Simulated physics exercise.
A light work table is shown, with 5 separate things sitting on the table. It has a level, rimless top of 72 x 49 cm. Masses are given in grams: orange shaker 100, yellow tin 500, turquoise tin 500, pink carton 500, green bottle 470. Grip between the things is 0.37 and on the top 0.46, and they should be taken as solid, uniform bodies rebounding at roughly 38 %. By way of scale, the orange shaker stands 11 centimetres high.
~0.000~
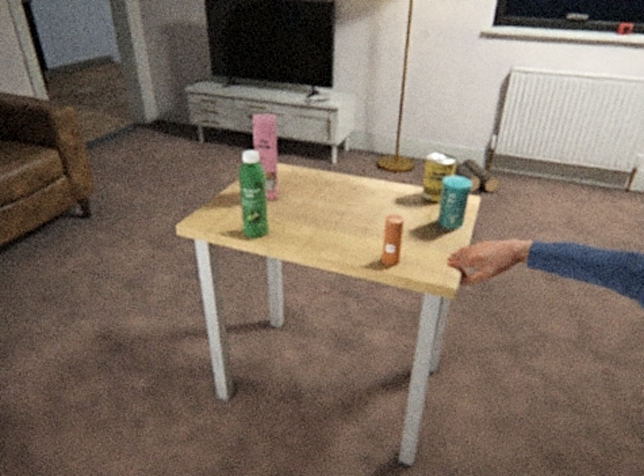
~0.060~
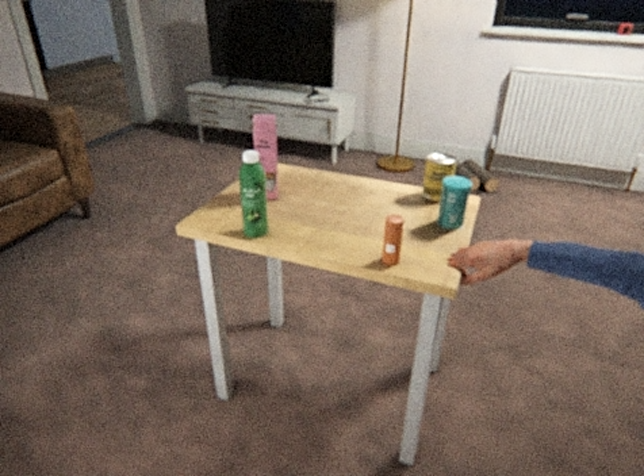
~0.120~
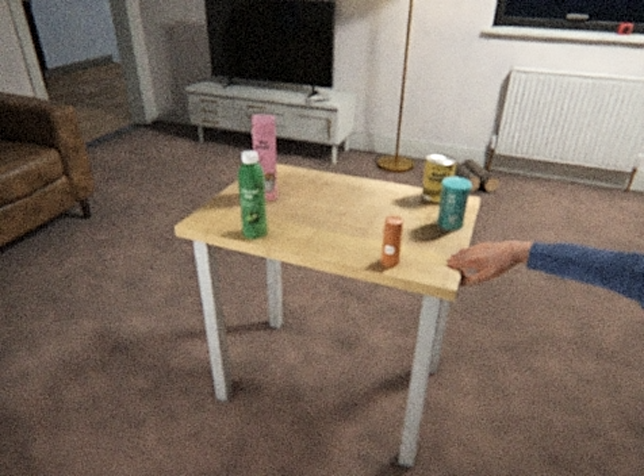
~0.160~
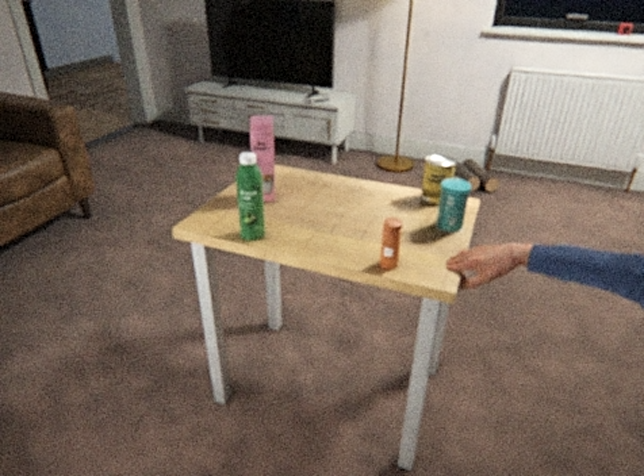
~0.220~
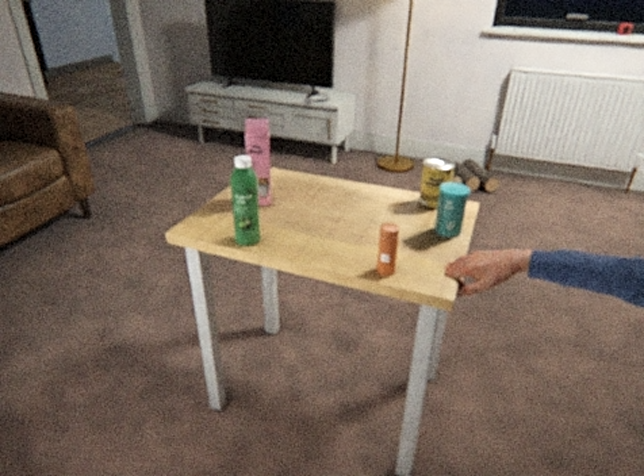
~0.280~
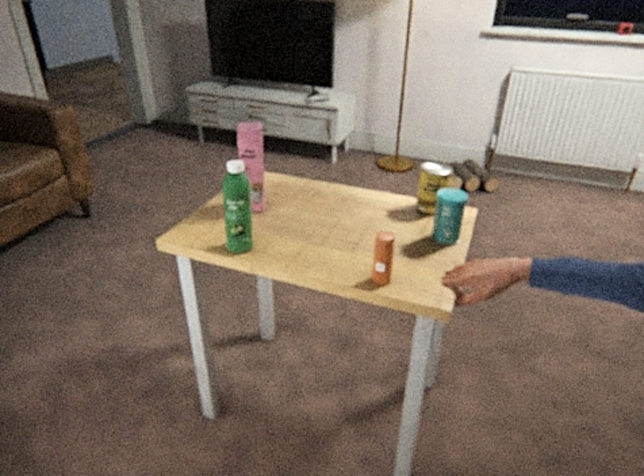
At the start, five containers, including a green bottle and an orange shaker, stand on a light wooden table while a blue-sleeved arm reaches in from the right, its hand at the near corner. The table then shifts slightly toward the viewer and left, the upright containers moving with it.
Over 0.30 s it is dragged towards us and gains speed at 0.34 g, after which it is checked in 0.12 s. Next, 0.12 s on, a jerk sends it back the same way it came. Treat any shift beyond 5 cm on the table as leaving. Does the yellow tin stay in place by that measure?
Yes.
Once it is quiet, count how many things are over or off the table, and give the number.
In total, 3.
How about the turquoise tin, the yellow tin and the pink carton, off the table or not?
Well, the turquoise tin does not come off, the yellow tin does not come off, and the pink carton does come off.
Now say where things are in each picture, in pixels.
The first frame shows yellow tin (439, 177); orange shaker (393, 240).
The second frame shows pink carton (266, 158); green bottle (254, 195).
The third frame shows table shifted 1 cm; orange shaker (392, 241); turquoise tin (453, 204).
The fourth frame shows table shifted 2 cm; pink carton (264, 160); green bottle (251, 197).
The fifth frame shows table shifted 4 cm; orange shaker (388, 249); turquoise tin (451, 211).
The sixth frame shows table shifted 8 cm; yellow tin (434, 188); pink carton (253, 168).
By 0.58 s, table shifted 21 cm; orange shaker and green bottle now off the table; yellow tin 5 cm from its spot near (420, 217); pink carton tilted 30°.
By 0.78 s, table shifted 16 cm; yellow tin 5 cm from its spot near (425, 207); pink carton on its side; turquoise tin 5 cm from its spot.
By 0.98 s, table shifted 1 cm; pink carton now off the table; yellow tin 4 cm from its spot near (436, 183); turquoise tin 4 cm from its spot.
By 1.38 s, things are still on the move.
When it is over (1.7 s), off the table, orange shaker, pink carton and green bottle; the other 2 within 5 cm of the start. End places, in pixels of the last picture, yellow tin near (439, 178).
